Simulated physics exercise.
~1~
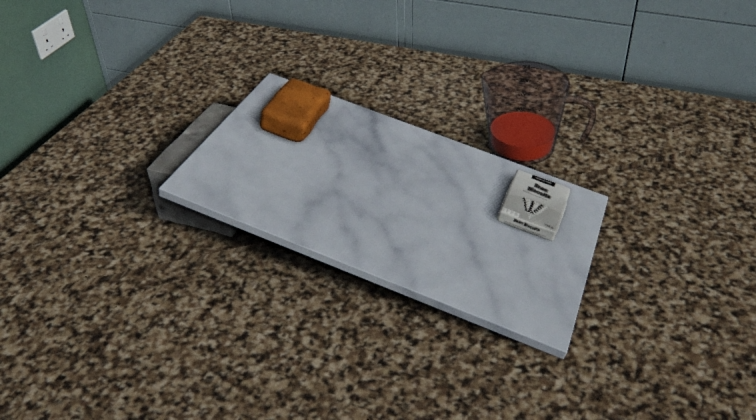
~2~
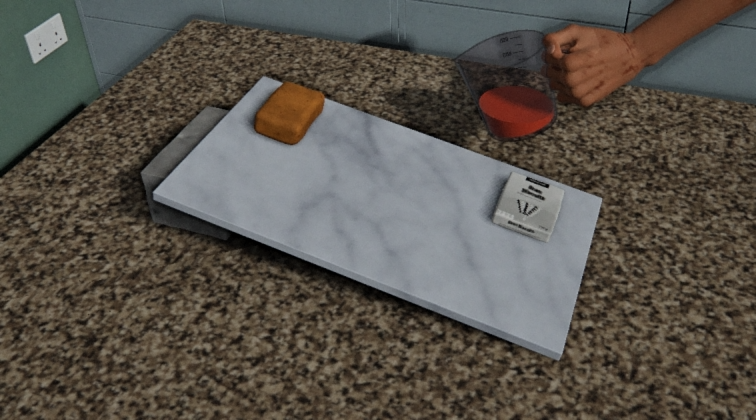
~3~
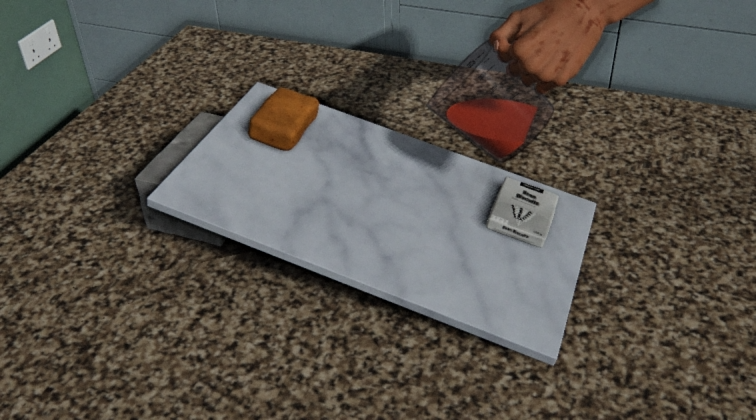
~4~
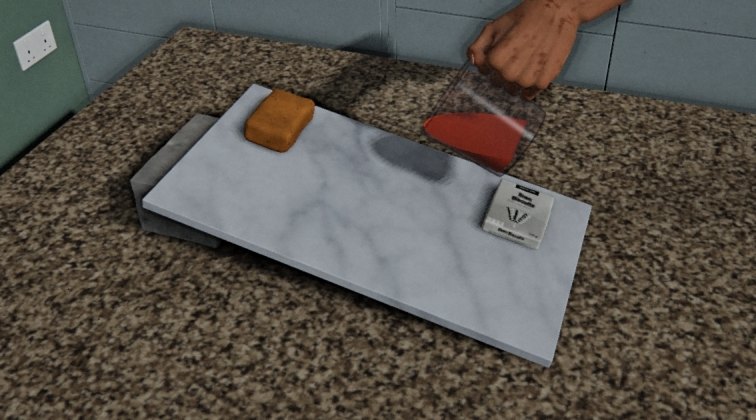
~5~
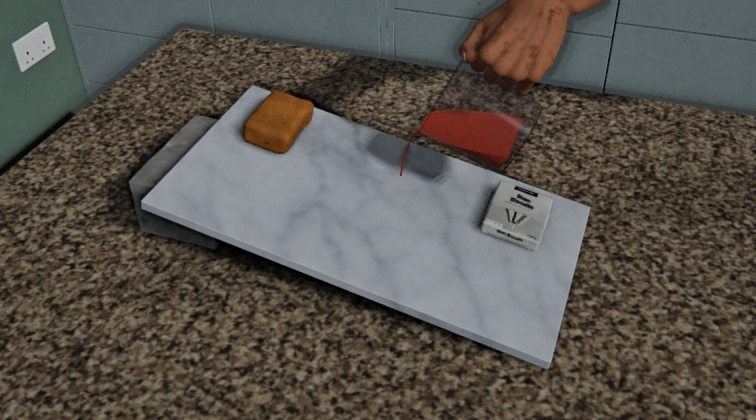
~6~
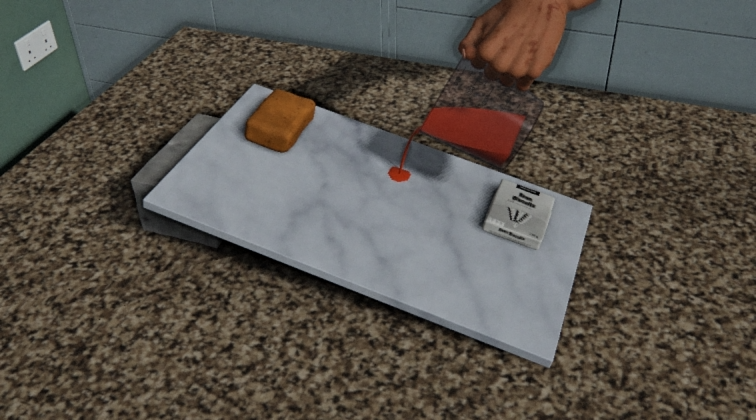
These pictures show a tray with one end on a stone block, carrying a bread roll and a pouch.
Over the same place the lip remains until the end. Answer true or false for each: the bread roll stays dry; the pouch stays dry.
Bread roll: True; pouch: False.
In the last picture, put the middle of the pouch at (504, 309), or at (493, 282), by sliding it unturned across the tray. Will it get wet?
The object stays out of reach at the first position and stays out of reach at the second.
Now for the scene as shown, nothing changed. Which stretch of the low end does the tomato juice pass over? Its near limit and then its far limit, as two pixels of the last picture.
The wet stretch goes from (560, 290) to (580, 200).
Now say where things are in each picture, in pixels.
In the first frame, the tray slopes down to the right; measuring jug (525, 112) about a quarter full; bread roll (296, 109); pouch (534, 204).
In the second frame, measuring jug about a quarter full, surface at (517, 105); bread roll (290, 112).
In the third frame, measuring jug (492, 101) tipped 50° with all of its load; pouch (523, 211).
In the fourth frame, the tray slopes down to the right; measuring jug (482, 118) tipped 60° with all of its load; bread roll (280, 120).
In the fifth frame, the first of it lands; measuring jug (479, 115) tipped 65° with all of its load; pouch (517, 215).
In the sixth frame, the first of it lands; measuring jug (480, 112) tipped 65° with all of its load; bread roll (280, 120); pouch (519, 213).
Shortly, it runs down to the right; the bread roll is still dry; the pouch is wet along its edge.
Then, it runs down to the right and off the end; the bread roll is still dry; the pouch is wet along its edge.
At the finish, it runs down to the right and off the end; the bread roll is still dry; the pouch is wet along its edge.
